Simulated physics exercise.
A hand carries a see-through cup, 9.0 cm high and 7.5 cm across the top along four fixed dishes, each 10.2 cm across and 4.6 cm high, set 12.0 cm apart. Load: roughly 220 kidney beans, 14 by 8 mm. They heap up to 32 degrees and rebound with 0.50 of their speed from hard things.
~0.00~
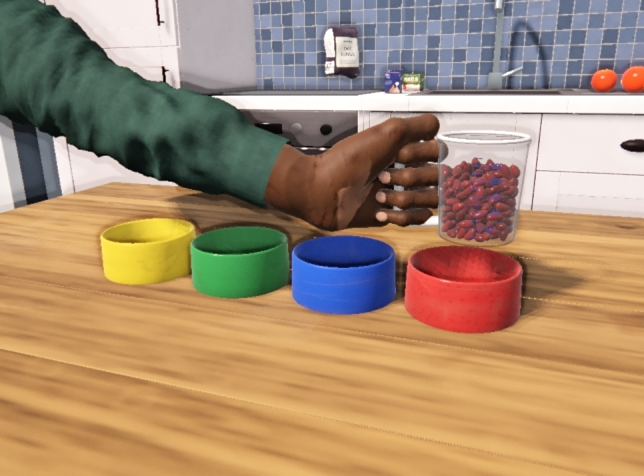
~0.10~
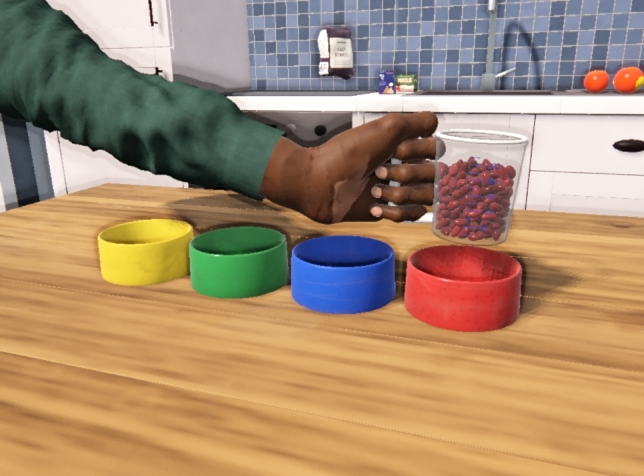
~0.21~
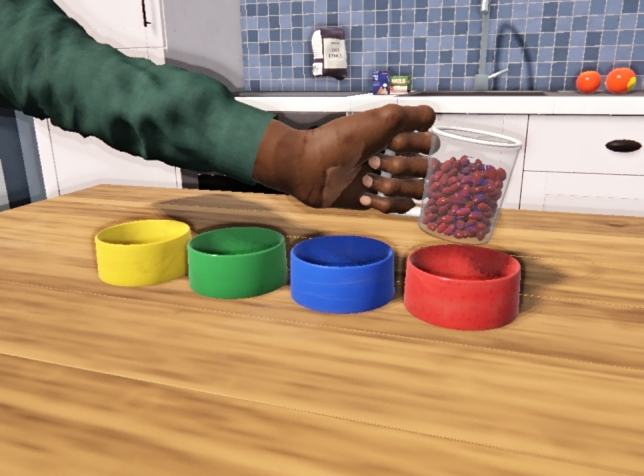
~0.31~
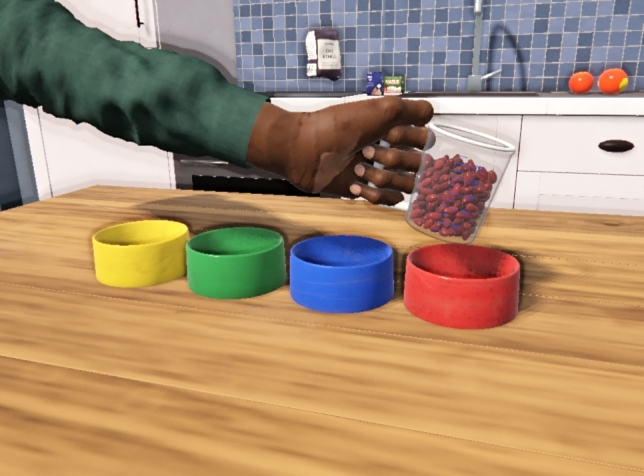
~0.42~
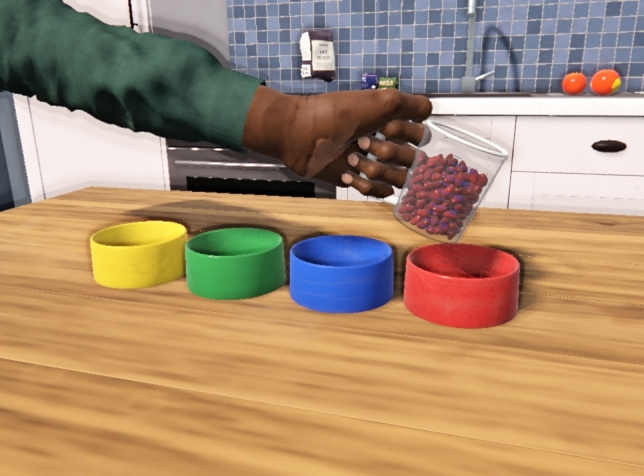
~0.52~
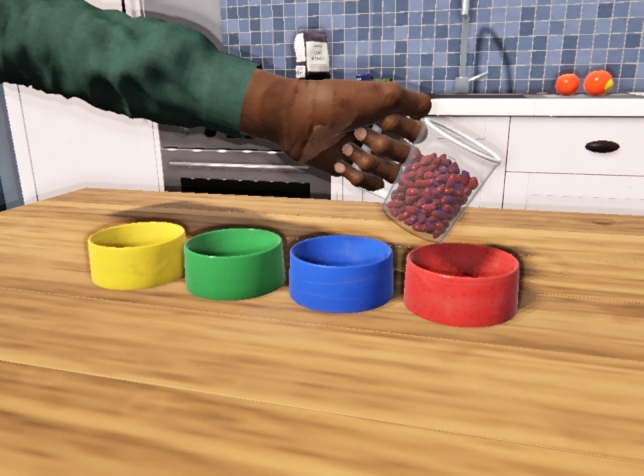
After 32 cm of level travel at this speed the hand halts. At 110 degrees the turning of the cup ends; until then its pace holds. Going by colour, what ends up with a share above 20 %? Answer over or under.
Red under, blue over, green under, yellow under, counter under.
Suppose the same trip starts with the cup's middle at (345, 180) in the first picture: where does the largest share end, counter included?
Most goes to: Green.
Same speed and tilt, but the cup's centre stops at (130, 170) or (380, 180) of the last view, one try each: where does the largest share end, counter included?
Most goes to: Blue, then red.
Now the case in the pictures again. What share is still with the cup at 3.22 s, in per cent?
About 0 per cent.
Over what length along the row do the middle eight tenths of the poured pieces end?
Roughly 7 cm.
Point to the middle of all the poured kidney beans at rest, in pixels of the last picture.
At about (346, 276).
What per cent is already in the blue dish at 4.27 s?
About 90 per cent by then.
After 2.14 s, tilt 110 degrees; cup holds 35 %, blue 50 %.
After 3.22 s, tilt 110 degrees; cup holds 0 %, blue 90 %.
Then, at 4.27 s, tilt 110 degrees; cup holds 0 %, blue 90 %.
In the end, at 4.6 s, red 0 %, blue 90 %, green 0 %, yellow 0 %, counter 10 %.
